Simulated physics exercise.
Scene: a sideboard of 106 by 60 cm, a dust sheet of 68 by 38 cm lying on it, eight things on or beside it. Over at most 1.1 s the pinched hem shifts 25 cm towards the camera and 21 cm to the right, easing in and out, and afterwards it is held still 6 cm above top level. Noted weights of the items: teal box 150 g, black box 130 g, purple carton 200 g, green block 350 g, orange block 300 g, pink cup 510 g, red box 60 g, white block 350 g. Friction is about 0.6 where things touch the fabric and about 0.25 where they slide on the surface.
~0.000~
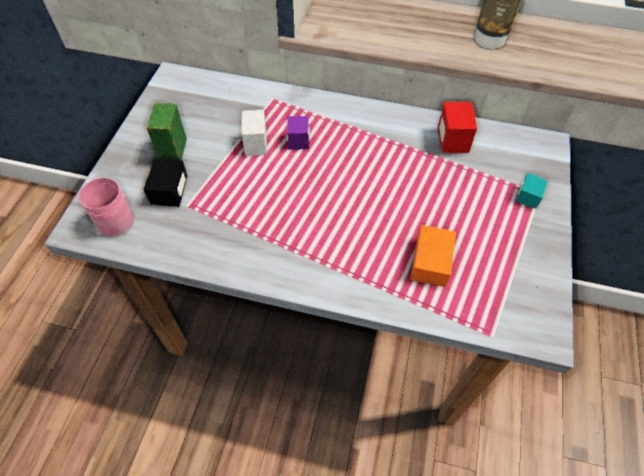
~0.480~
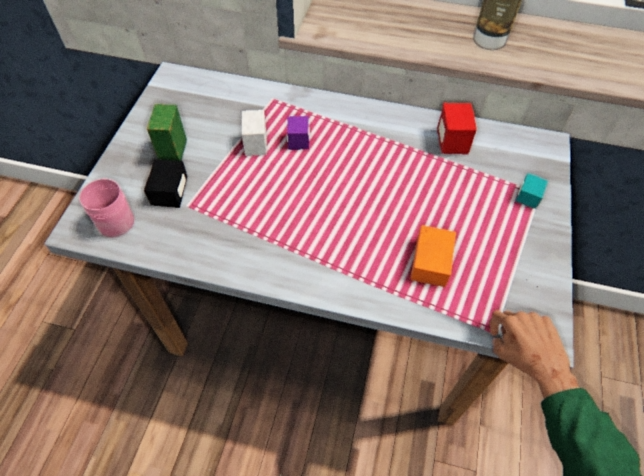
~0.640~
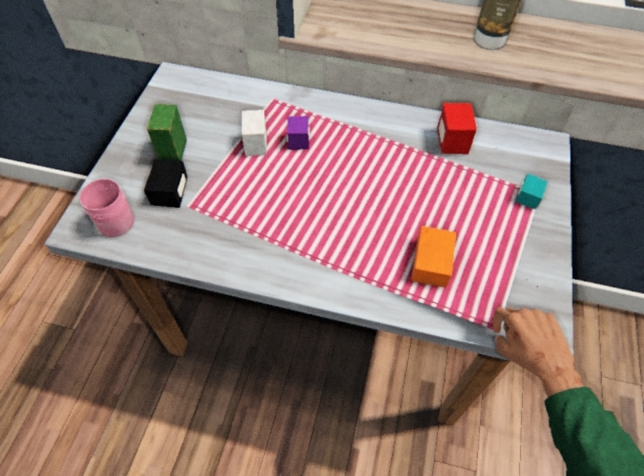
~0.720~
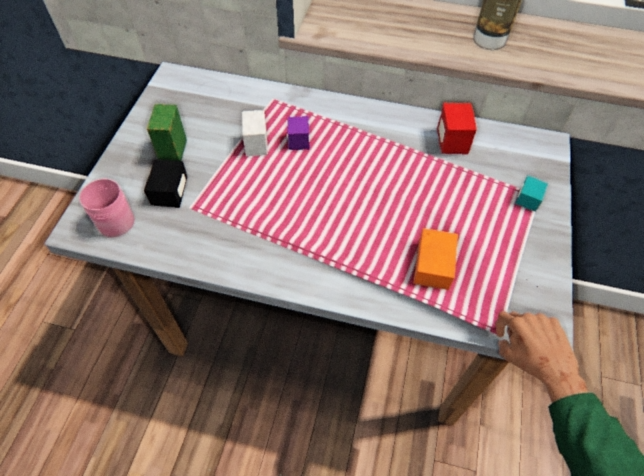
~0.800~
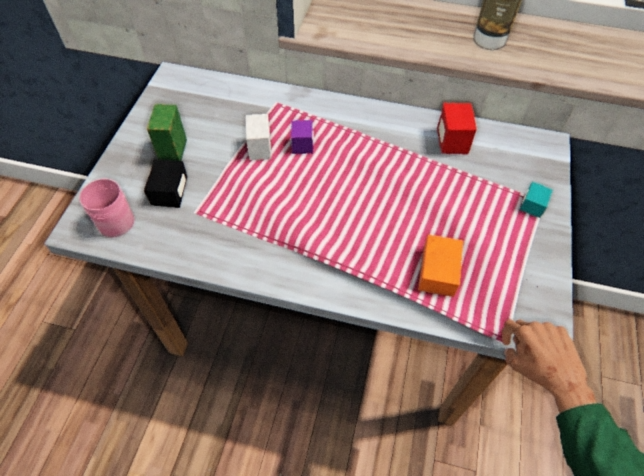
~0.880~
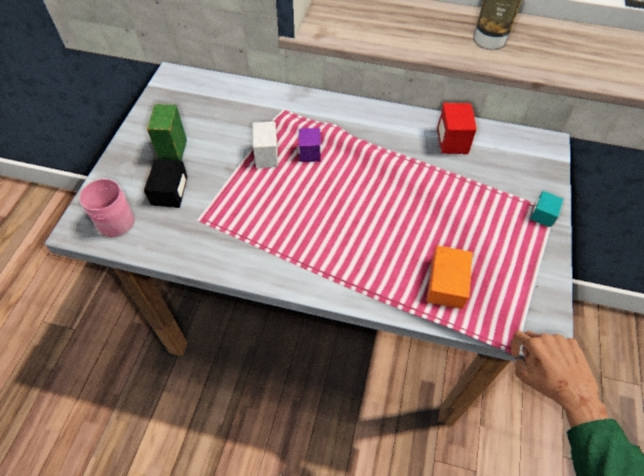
A hand in a green sleeve pinched the near right corner of a red-and-white striped cloth and pulled it slowly towards the camera and slightly right, carrying the orange, teal, purple and white blocks along.
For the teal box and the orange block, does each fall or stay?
The teal box falls, the orange block falls.
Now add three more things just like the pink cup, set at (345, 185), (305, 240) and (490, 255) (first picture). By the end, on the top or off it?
Log, listed order - lost / lost / lost.
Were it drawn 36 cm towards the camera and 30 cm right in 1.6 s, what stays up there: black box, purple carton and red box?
Then black box holds on, purple carton is lost over the edge and red box holds on.
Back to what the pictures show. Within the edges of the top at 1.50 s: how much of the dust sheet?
About 50 per cent.
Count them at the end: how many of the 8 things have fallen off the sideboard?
Counted result: 4.
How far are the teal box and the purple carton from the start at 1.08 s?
For the teal box, 15 centimetres, and for the purple carton, 10 centimetres.
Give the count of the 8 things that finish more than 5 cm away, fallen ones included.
Tally: 4.
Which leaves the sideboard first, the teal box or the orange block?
First goes the teal one.
By 1.1 s, 95 % of the dust sheet is still over the top; teal box 14 cm off its start, orange block 13 cm off its start, purple carton 12 cm off its start.
By 1.3 s, 70 % of the dust sheet is still over the top; teal box over the edge, orange block 24 cm off its start, purple carton 23 cm off its start.
By 1.5 s, 50 % of the dust sheet is still over the top; teal box over the edge, orange block 33 cm off its start at (536, 412), purple carton 34 cm off its start at (393, 226).
By 1.7 s, 25 % of the dust sheet is still over the top; orange block over the edge, teal box over the edge, purple carton 48 cm off its start.
By 3.3 s, 0 % of the dust sheet is still over the top; teal box over the edge, orange block over the edge, purple carton over the edge, white block over the edge.
